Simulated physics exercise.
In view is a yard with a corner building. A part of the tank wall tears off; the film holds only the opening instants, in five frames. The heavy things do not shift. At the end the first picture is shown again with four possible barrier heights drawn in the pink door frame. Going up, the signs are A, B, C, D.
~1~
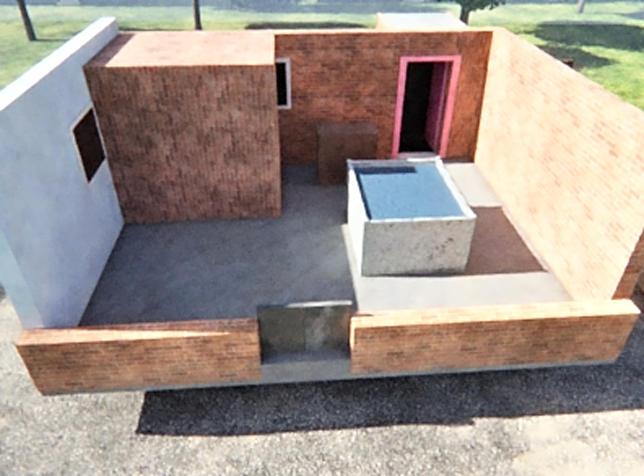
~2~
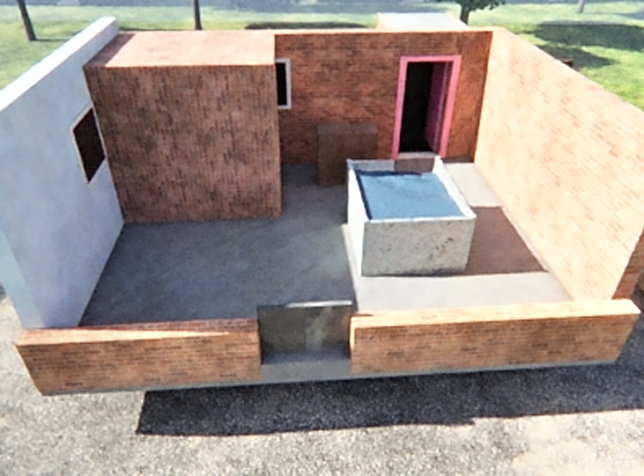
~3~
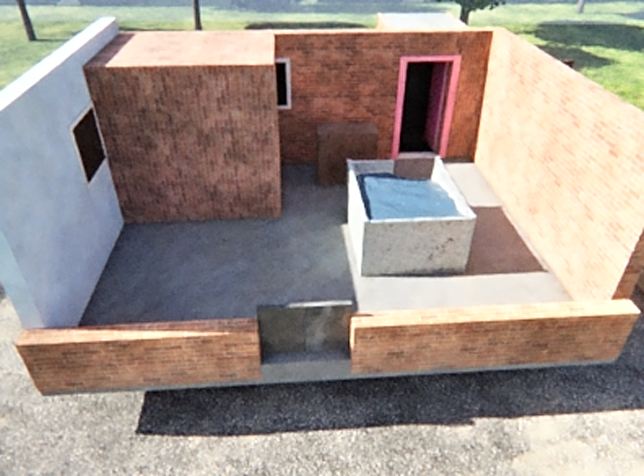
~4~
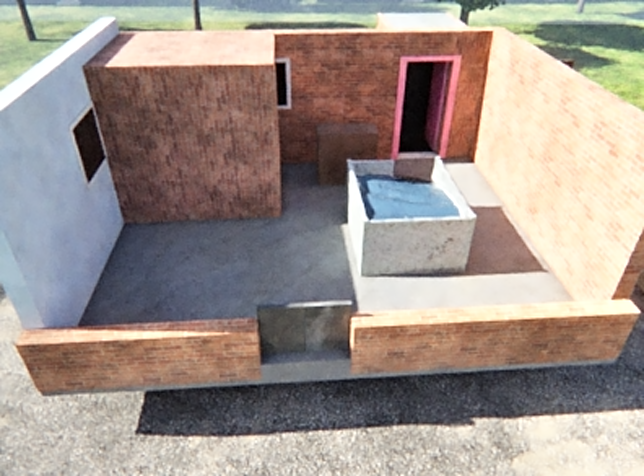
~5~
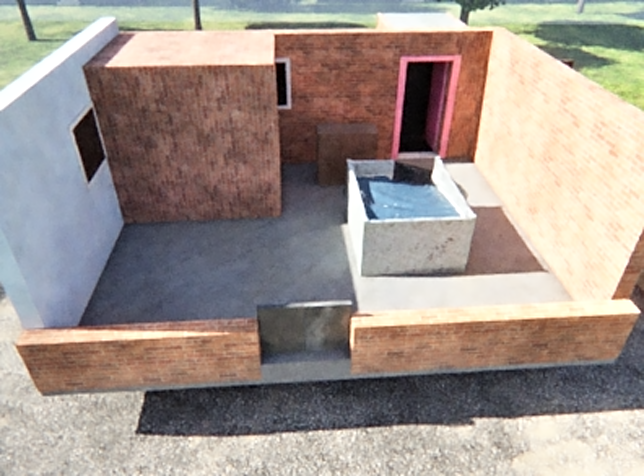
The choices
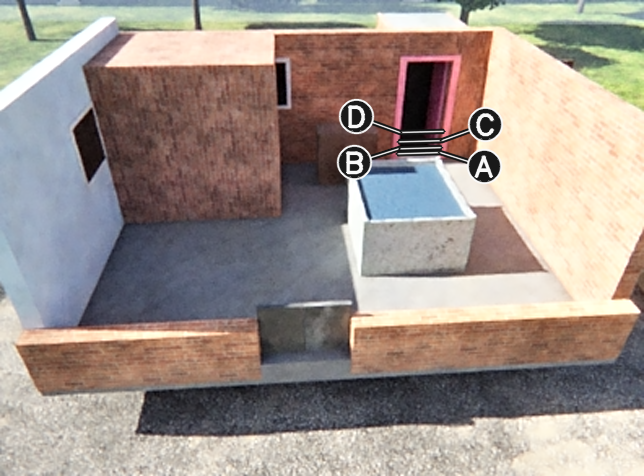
The video shows a brick-walled yard with a corner building, a pink doorway and a shut gate, where the water in a pale open tank starts level, then drops gradually and ripples while the surroundings stay still.
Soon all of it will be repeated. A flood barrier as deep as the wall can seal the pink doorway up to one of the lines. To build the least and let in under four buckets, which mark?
The answer is line C.
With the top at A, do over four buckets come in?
Yes, that goes wrong.
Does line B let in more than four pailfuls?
Yes.
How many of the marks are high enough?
Two of the four.
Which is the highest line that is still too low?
Here it is line B.
On the marked copy, A at (419, 153); B at (419, 148); C at (420, 141); D at (421, 131); from the bottom up A, B, C, D.
With A, dozens of bucketfuls pour in.
With B, about 10 bucketfuls get in.
With C, a splash gets over, under a bucket.
With D, nothing gets over.
